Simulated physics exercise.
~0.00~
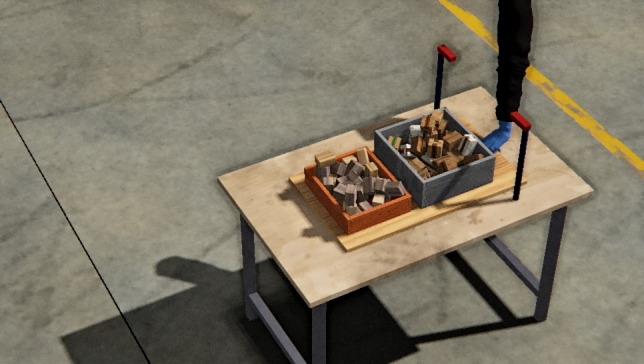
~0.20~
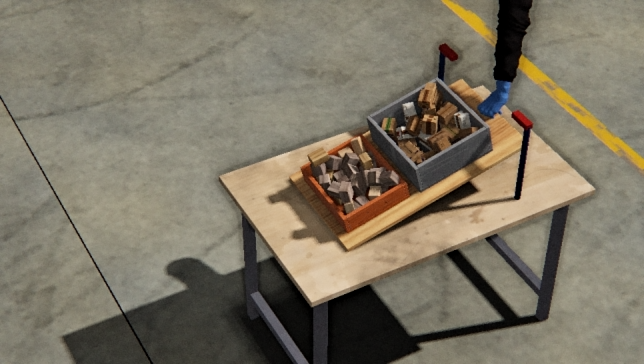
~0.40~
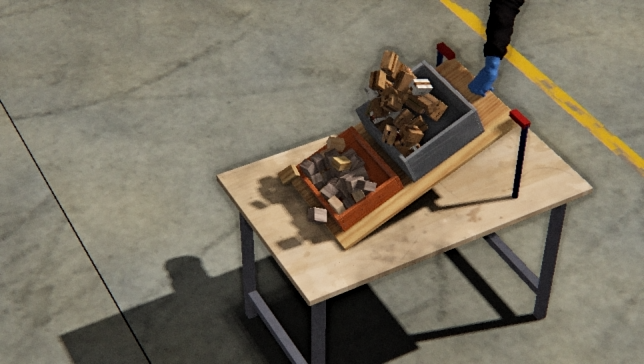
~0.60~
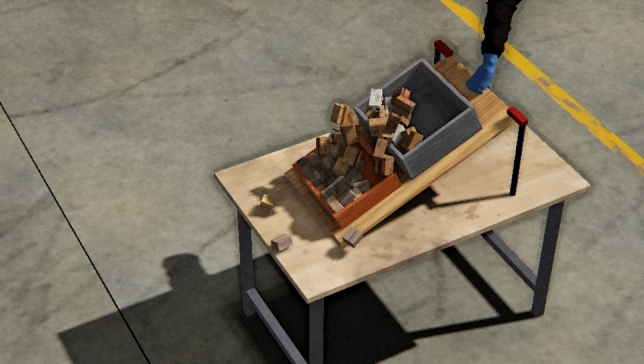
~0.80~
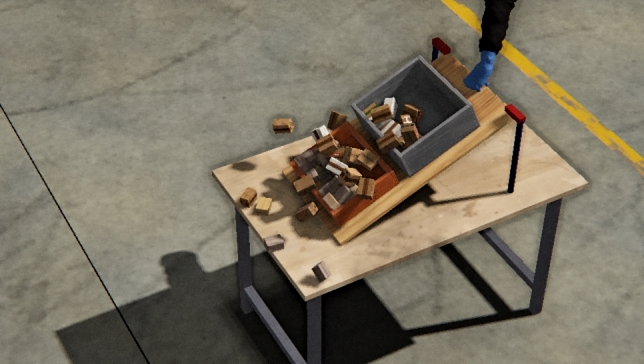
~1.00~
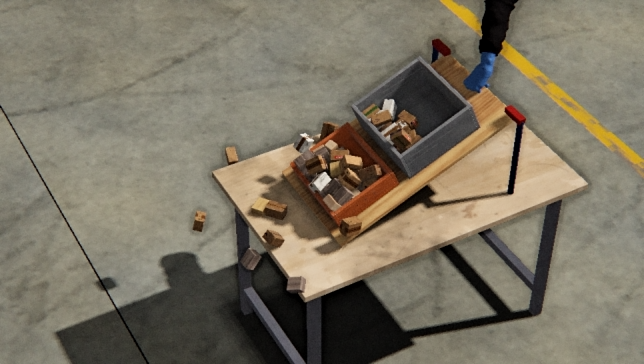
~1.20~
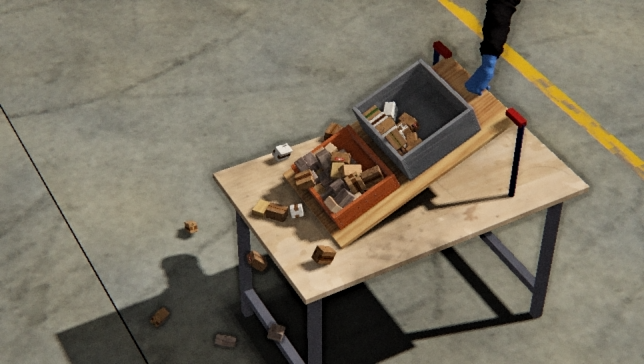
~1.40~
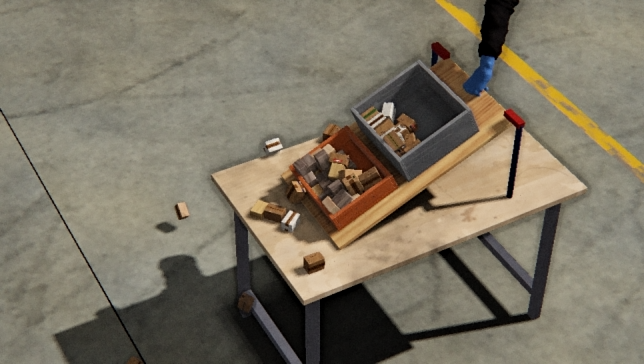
Wooden blocks spill from two crates as a gloved hand tilts their board, scattering off the table.
